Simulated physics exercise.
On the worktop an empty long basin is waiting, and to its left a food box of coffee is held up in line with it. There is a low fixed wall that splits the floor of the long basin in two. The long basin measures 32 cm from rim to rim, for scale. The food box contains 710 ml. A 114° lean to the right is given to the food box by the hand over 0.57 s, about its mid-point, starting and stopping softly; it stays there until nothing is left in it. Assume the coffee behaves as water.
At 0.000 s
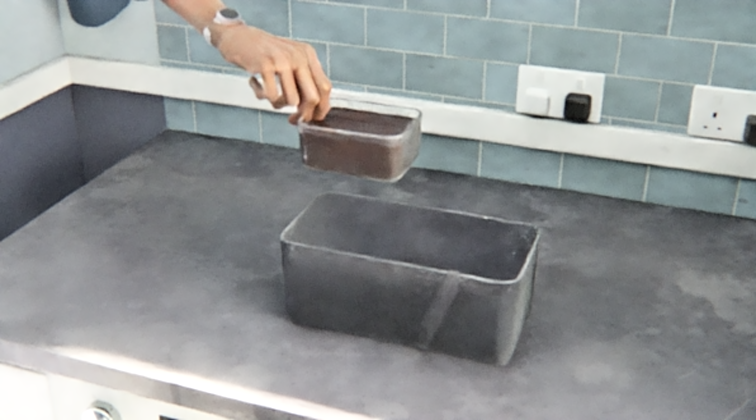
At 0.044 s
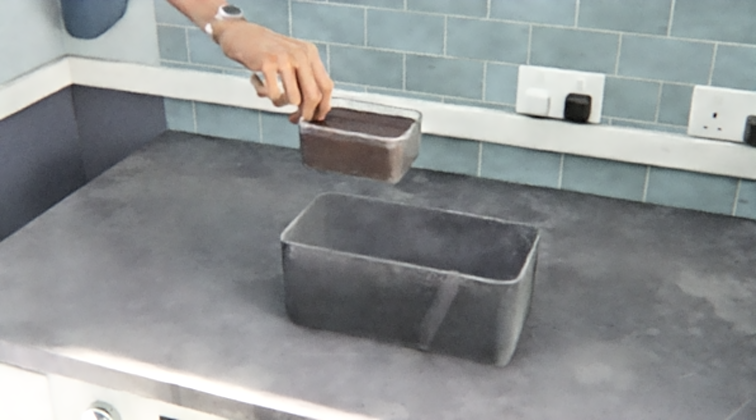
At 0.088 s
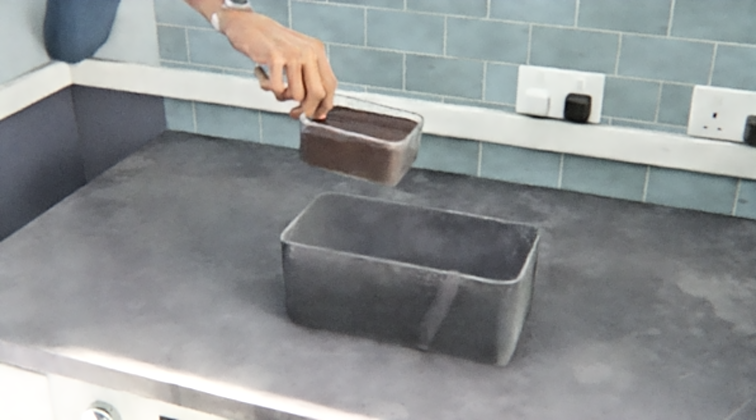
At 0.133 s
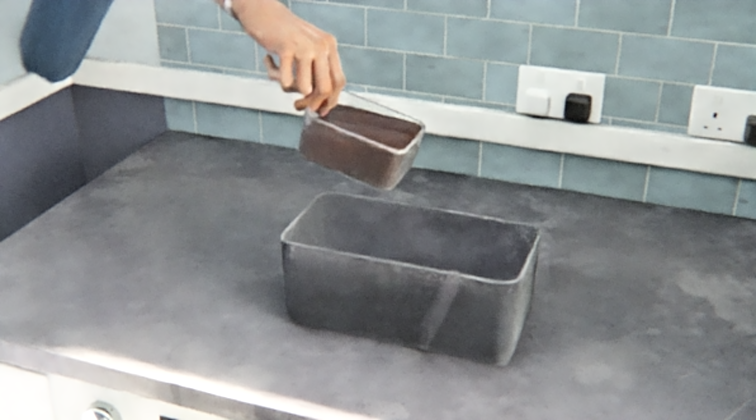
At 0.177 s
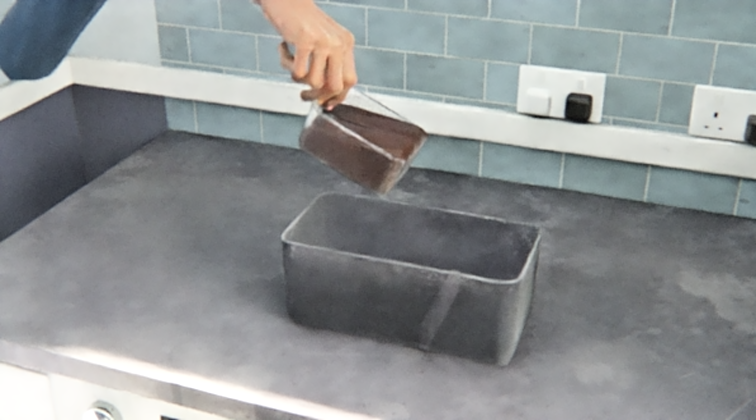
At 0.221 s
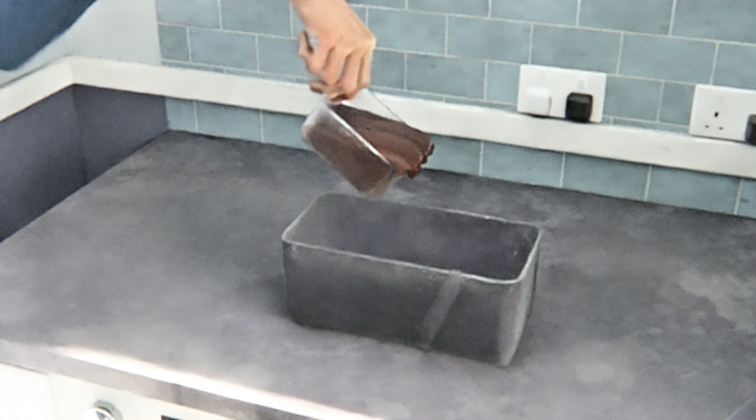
A hand above a long basin tilts a clear box rightward, and brown coffee passes its edge.
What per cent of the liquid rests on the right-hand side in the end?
48 percent.
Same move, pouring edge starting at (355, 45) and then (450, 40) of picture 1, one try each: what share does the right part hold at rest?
The first try gives around 15 percent, the second around 65 percent.
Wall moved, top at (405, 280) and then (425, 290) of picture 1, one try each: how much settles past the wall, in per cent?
Respectively 80 and 65 %.
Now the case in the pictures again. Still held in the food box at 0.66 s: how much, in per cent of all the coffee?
Close to 1 percent of the whole amount.
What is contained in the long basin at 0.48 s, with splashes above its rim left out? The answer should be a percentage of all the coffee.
The basin holds roughly 62 in a hundred parts at that moment.
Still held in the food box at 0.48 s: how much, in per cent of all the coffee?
Close to 9 in a hundred.
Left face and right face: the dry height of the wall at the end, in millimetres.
24 mm left, 16 mm right.
Then, 0.48 s in, the tilt is 107° and 9 per cent is still to pour, 17 is left of the wall and 44 right of it.
Then, 0.66 s in, the tilt is 114° and 1 per cent is still to pour, 37 is left of the wall and 49 right of it.
Then, 0.86 s in, the tilt is 114° and 0 per cent is still to pour, 45 is left of the wall and 51 right of it.
Then, 1.07 s in, the tilt is 114° and 0 per cent is still to pour, 49 is left of the wall and 48 right of it.
Finally, 49 per cent lies left of the wall, 48 right of it and 3 outside.
